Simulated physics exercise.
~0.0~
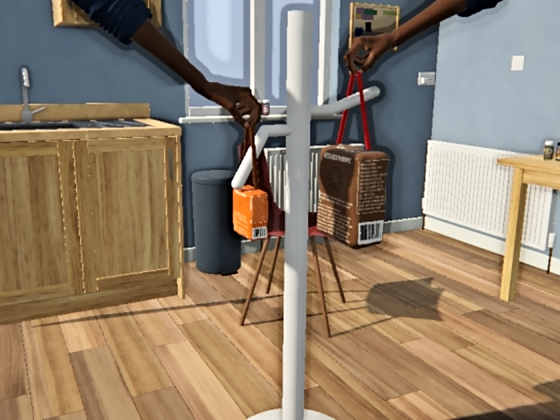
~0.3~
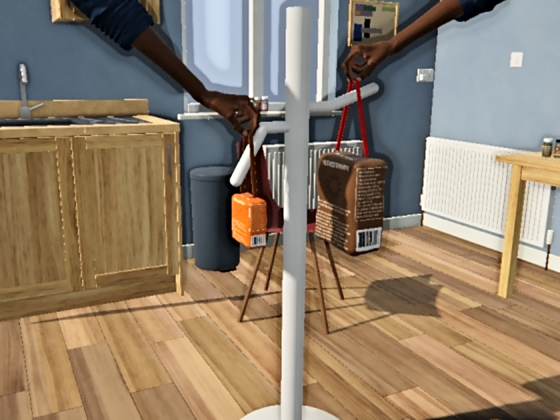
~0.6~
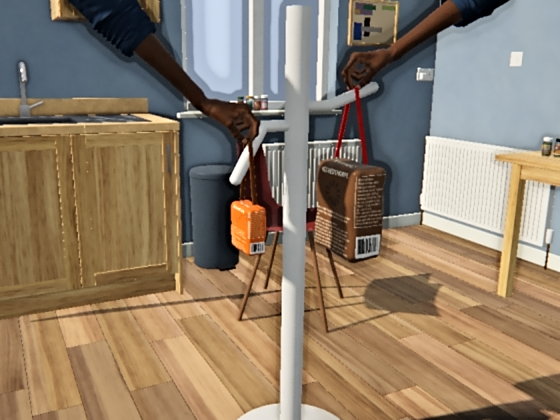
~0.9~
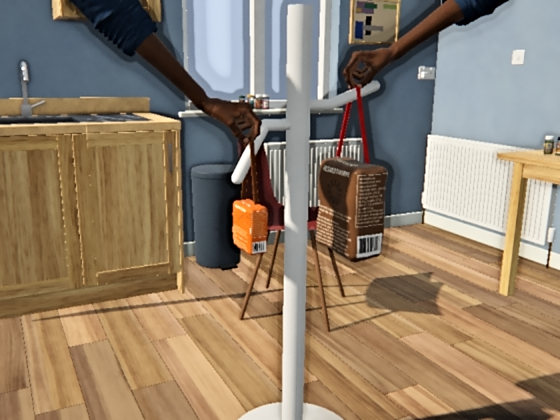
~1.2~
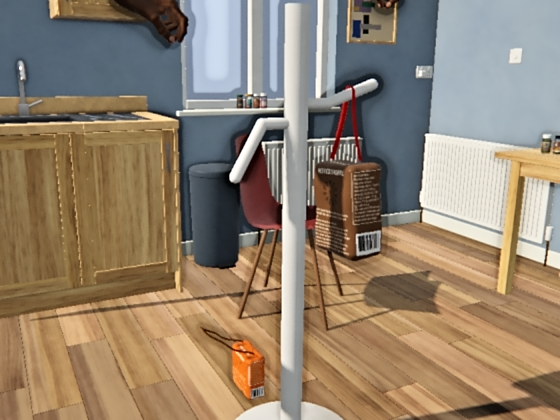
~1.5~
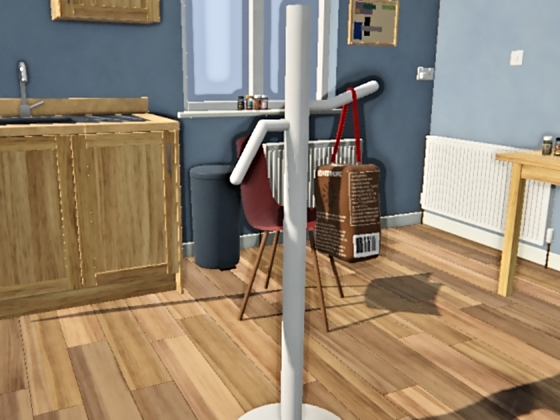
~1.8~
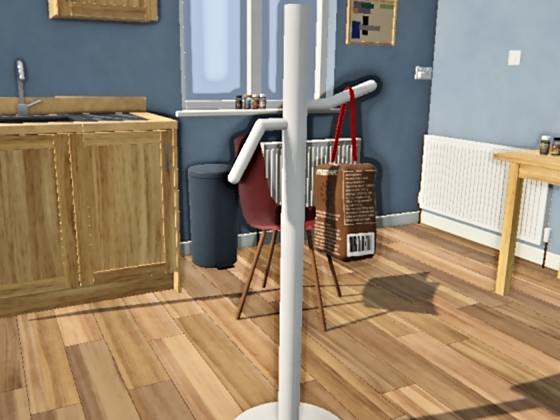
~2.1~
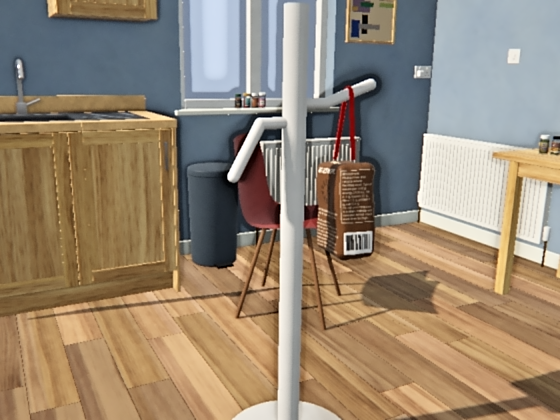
An orange pouch and a brown sack are lowered by two hands onto the left and right pegs of a white coat stand. Once released, the pouch drops to the floor and passes out of view, while the sack stays hanging by its red loop from the right peg.
